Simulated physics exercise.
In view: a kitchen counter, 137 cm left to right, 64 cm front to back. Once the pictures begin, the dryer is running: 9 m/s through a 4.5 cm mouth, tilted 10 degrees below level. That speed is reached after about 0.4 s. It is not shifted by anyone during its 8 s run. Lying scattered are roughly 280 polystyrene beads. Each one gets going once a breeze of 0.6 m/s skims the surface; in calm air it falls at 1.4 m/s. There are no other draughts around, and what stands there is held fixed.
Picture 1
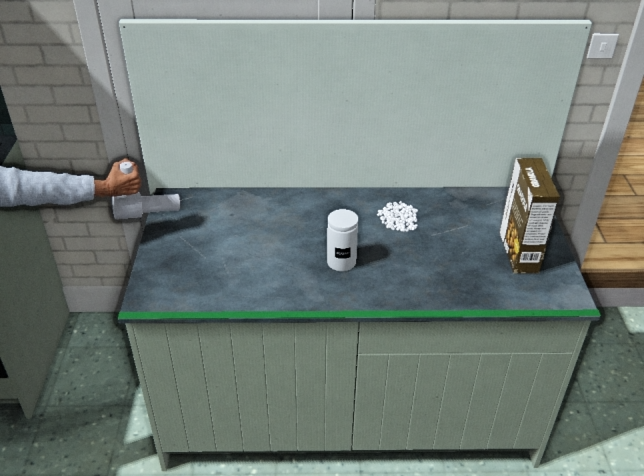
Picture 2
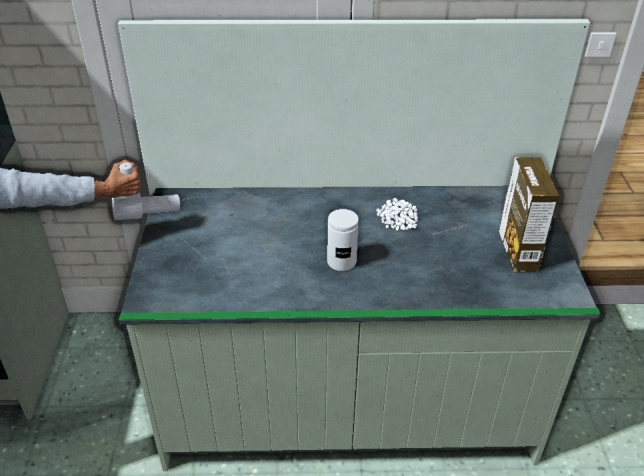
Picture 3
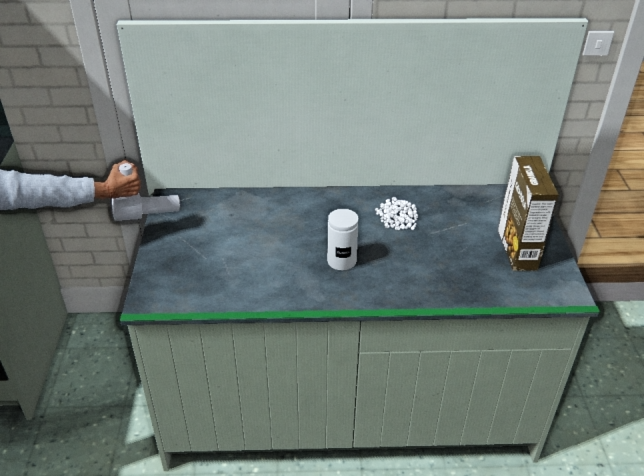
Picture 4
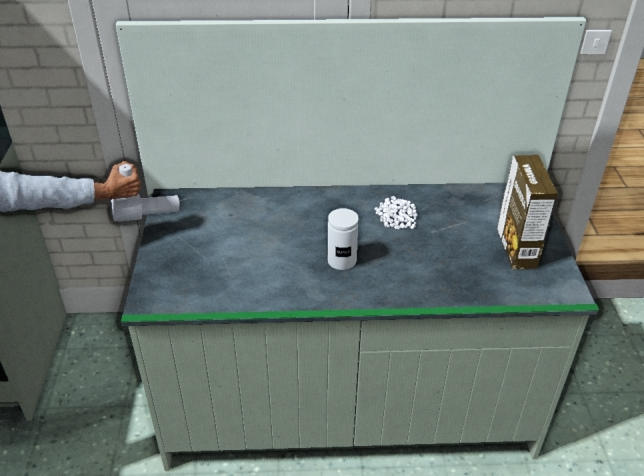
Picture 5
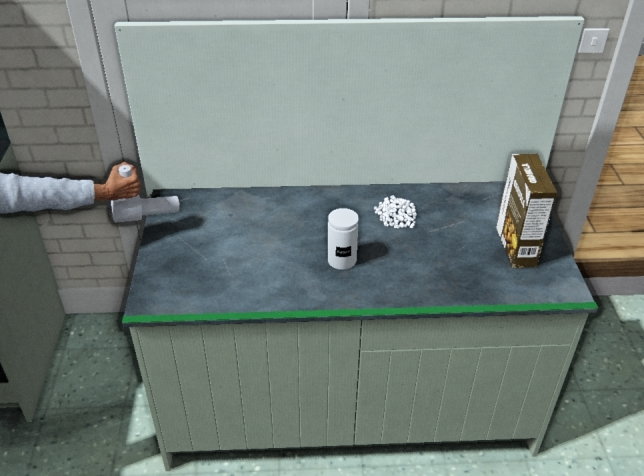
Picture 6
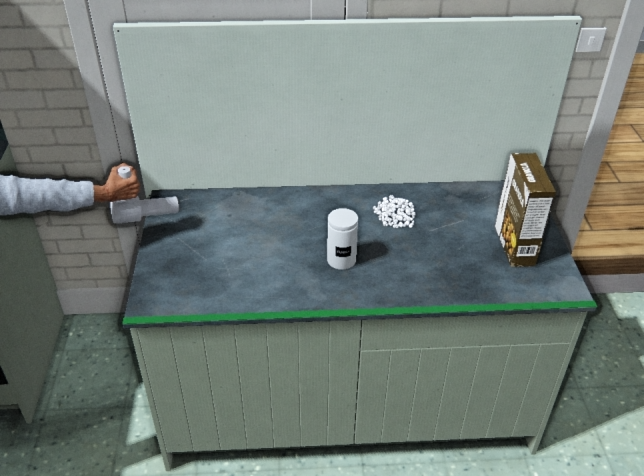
The footage shows a hand at the left holding a grey dryer over a dark, green-edged kitchen counter, where a white jar, scattered white beads and a brown carton stay in place with virtually no visible movement.
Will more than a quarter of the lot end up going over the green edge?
Short version: The quarter limit is kept at that edge.
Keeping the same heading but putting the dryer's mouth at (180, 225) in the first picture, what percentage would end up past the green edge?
Then around 2 percent.
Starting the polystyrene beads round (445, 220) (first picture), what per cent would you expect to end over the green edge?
About 0 %.
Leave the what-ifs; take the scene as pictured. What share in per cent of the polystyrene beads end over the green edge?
It ends up close to 0 in a hundred.
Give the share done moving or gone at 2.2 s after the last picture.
Roughly 70 % of them.
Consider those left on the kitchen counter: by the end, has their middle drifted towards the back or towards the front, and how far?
Drift: Forward direction, about 10 cm.
Then, 1.2 s after the last picture, 0 % are over the green edge; the middle of those still in play is near (481, 217); 25 % have settled or left.
Then, 2.2 s after the last picture, 0 % are over the green edge; the middle of those still in play is near (503, 225); 71 % have settled or left.
Then, 4.0 s after the last picture, 0 % are over the green edge; the middle of those still in play is near (496, 232); 84 % have settled or left.
Then, 7.6 s after the last picture, at the end, 0 % are over the green edge; the middle of those still in play is near (498, 236).
